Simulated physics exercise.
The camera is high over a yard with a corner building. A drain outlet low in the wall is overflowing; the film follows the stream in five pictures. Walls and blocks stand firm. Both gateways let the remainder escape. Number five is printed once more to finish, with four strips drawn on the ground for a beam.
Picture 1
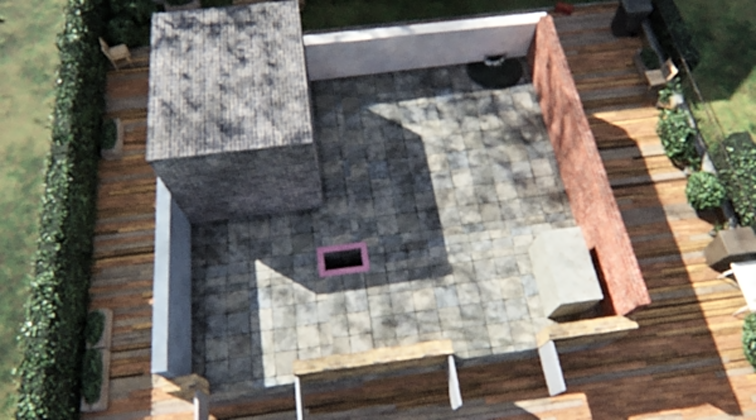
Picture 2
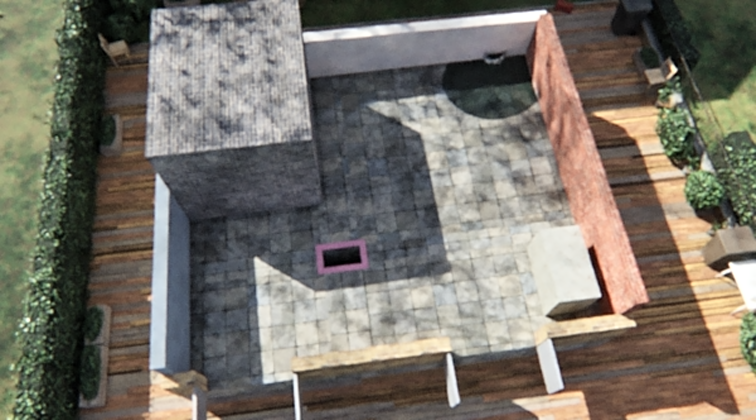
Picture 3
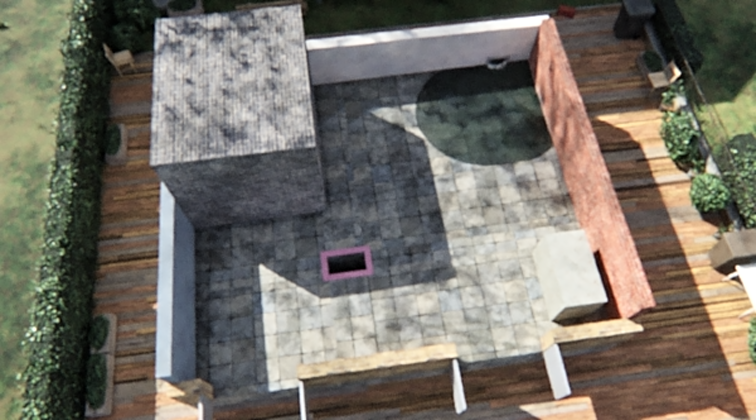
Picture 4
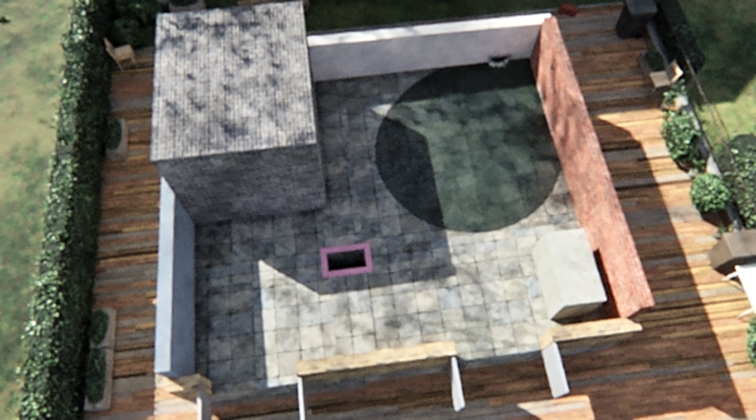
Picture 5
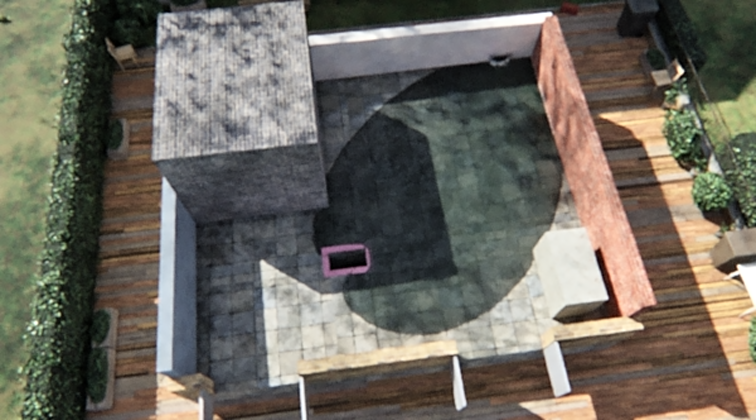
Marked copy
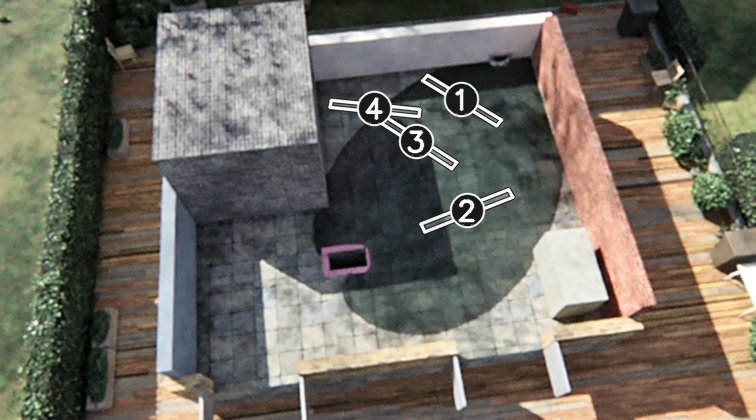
A walled yard paved in grey stone, with a grey-roofed building in its upper left corner, is seen from high above, ringed by brown planks and green hedges. A reddish wall stands on the right, a pale block near its lower end, and a pink-rimmed dark opening lies near the centre. From the upper right corner, a dark wet patch spreads down and leftward across the paving, reaching the pink-rimmed opening, while the view barely shifts.
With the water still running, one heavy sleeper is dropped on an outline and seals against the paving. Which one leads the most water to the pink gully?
Go for 2.
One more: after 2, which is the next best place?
That is place 4.
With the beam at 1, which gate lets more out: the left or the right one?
More leaves on the left.
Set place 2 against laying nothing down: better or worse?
It is better.
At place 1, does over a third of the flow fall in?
No, it does not.
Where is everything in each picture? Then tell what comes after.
Outfall at (495, 57); pink gully at (343, 259); open gate at (254, 376); open gate at (491, 342); front seen at (476, 81), 2 % of the ground wet; pink gully still dry, in the first picture.
Front seen at (476, 113), 7 % of the ground wet; pink gully still dry, in the second picture.
Front seen at (480, 162), 16 % of the ground wet; pink gully still dry, in the third picture.
Front seen at (447, 225), 31 % of the ground wet; pink gully still dry, in the fourth picture.
Front seen at (353, 303), 54 % of the ground wet; pink gully taking water, in the fifth picture.
On the marked copy, 1 from (425, 78) to (499, 122); 2 from (422, 227) to (510, 193); 3 from (379, 117) to (454, 165); 4 from (330, 103) to (419, 113).
With 1, about 14 % of the stream goes into the pink gully, about 86 % out by the gates.
With 2, about 43 % of the stream goes into the pink gully, about 57 % out by the gates.
With 3, about 17 % of the stream goes into the pink gully, about 83 % out by the gates.
With 4, about 26 % of the stream goes into the pink gully, about 74 % out by the gates.
